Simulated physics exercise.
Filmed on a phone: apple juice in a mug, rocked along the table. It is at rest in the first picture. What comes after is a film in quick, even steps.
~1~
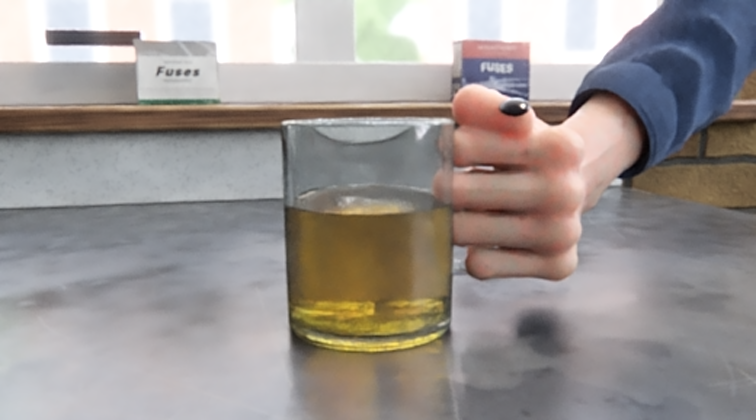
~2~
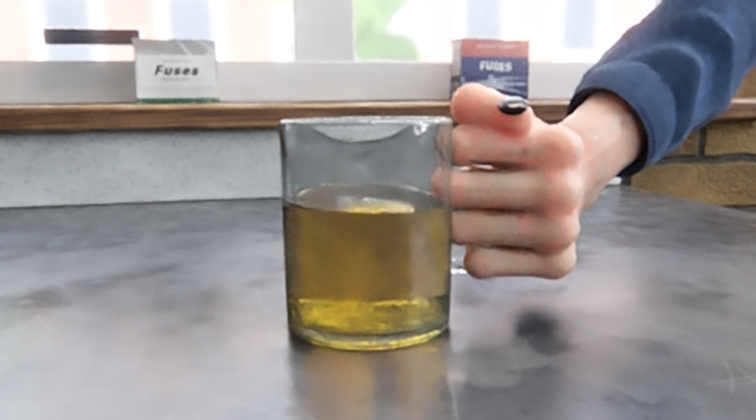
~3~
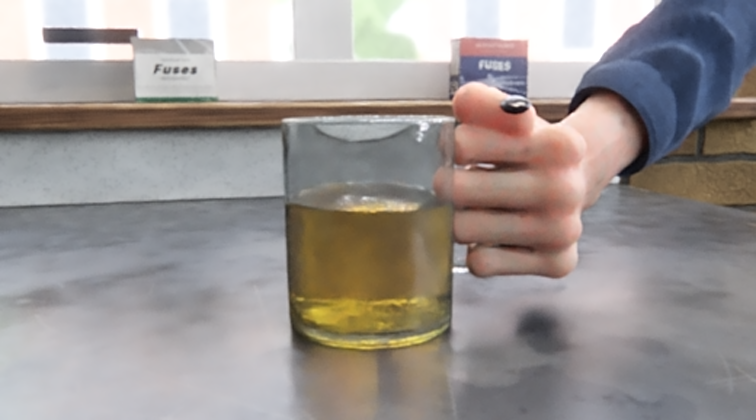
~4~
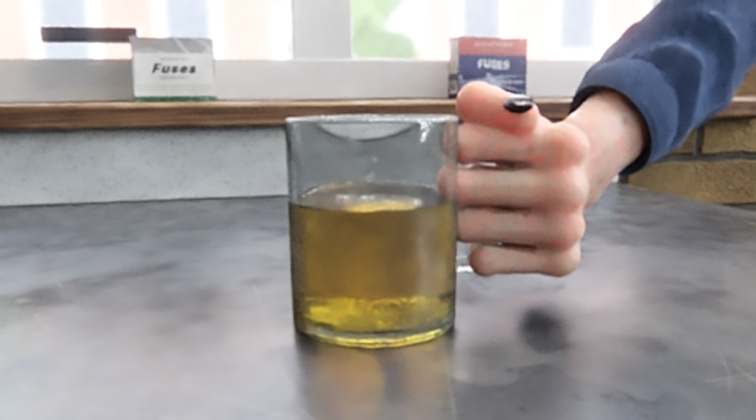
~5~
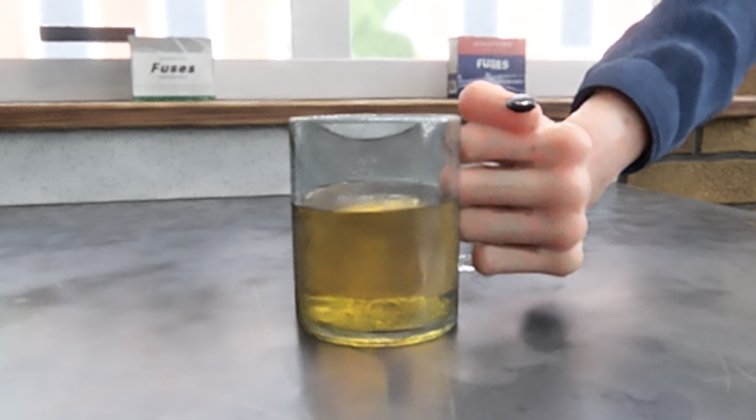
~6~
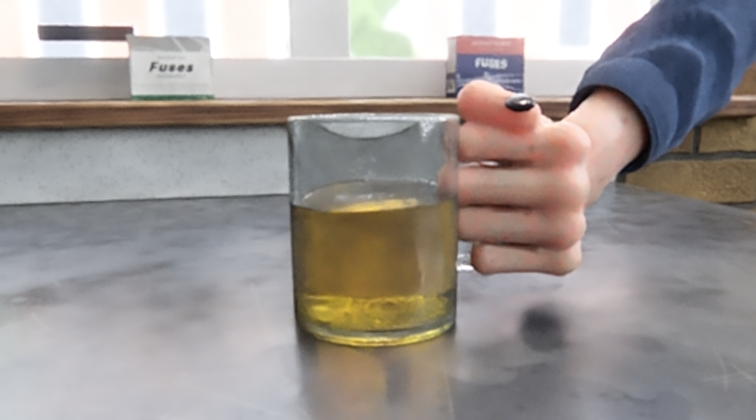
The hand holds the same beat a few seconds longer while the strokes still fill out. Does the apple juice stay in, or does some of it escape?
The apple juice stays in.
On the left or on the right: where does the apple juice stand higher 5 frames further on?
Answer: To the left half.
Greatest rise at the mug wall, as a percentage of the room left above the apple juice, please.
Peak: Around 10 percent.
Shortly, the highest wave so far stays far below the rim.
At the finish, the highest wave so far stays far below the rim; nothing has left it.
